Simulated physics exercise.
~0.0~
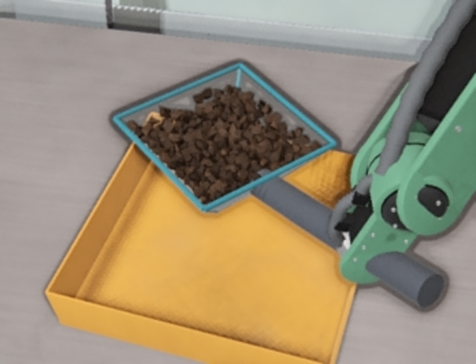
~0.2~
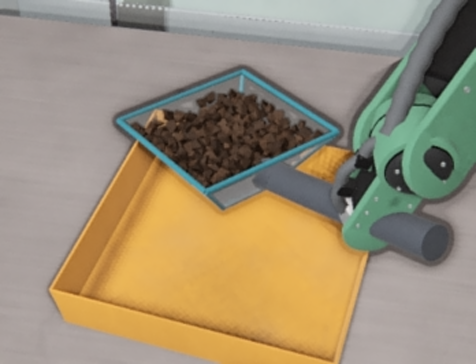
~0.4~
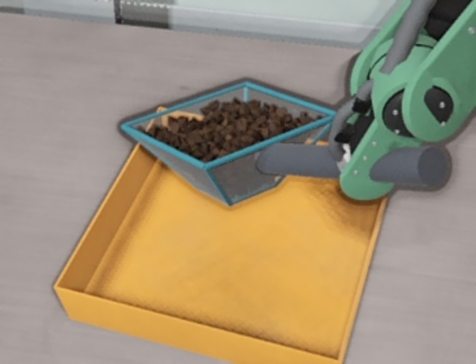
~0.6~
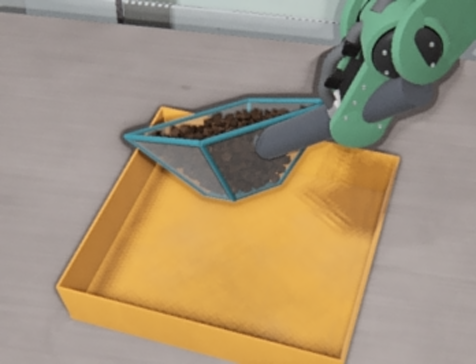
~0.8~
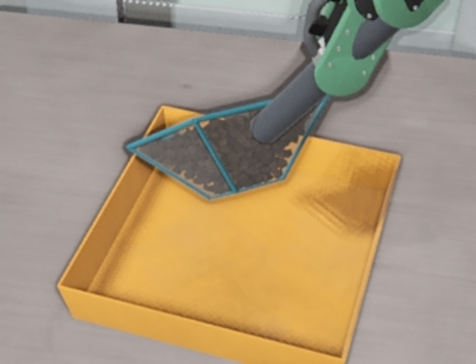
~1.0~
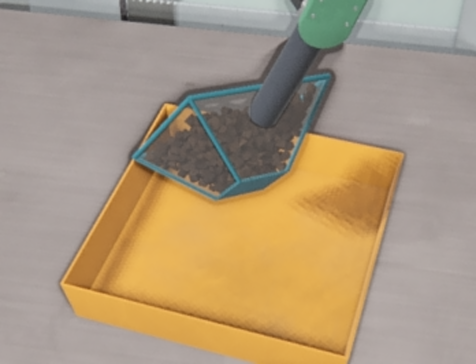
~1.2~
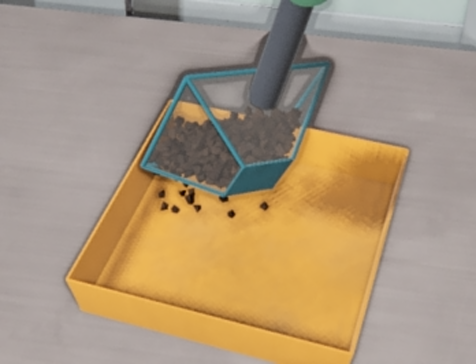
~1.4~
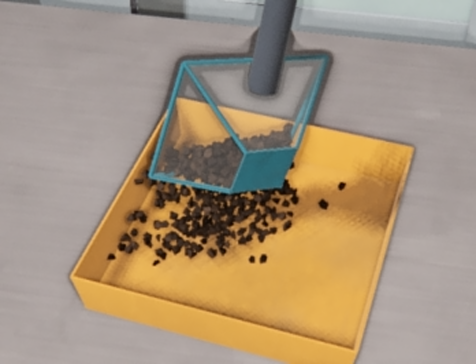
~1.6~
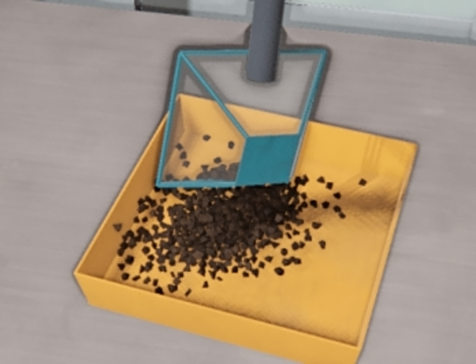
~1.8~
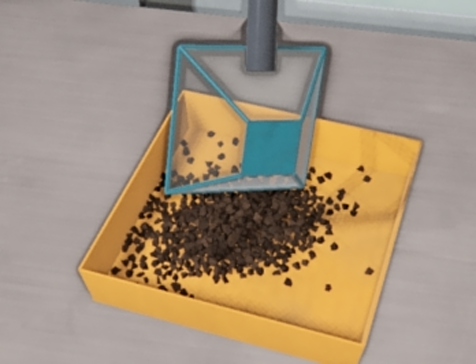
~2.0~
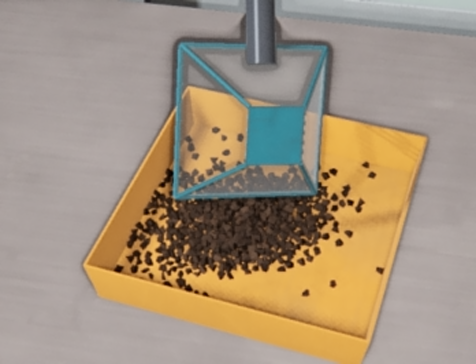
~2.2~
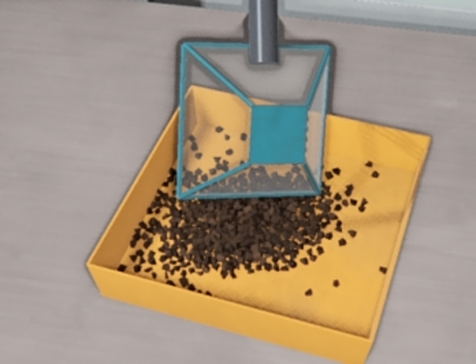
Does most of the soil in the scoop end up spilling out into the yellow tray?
Yes, the scoop empties and a large amount of soil ends up in the tray, heaped in the middle with loose crumbs scattered around it.
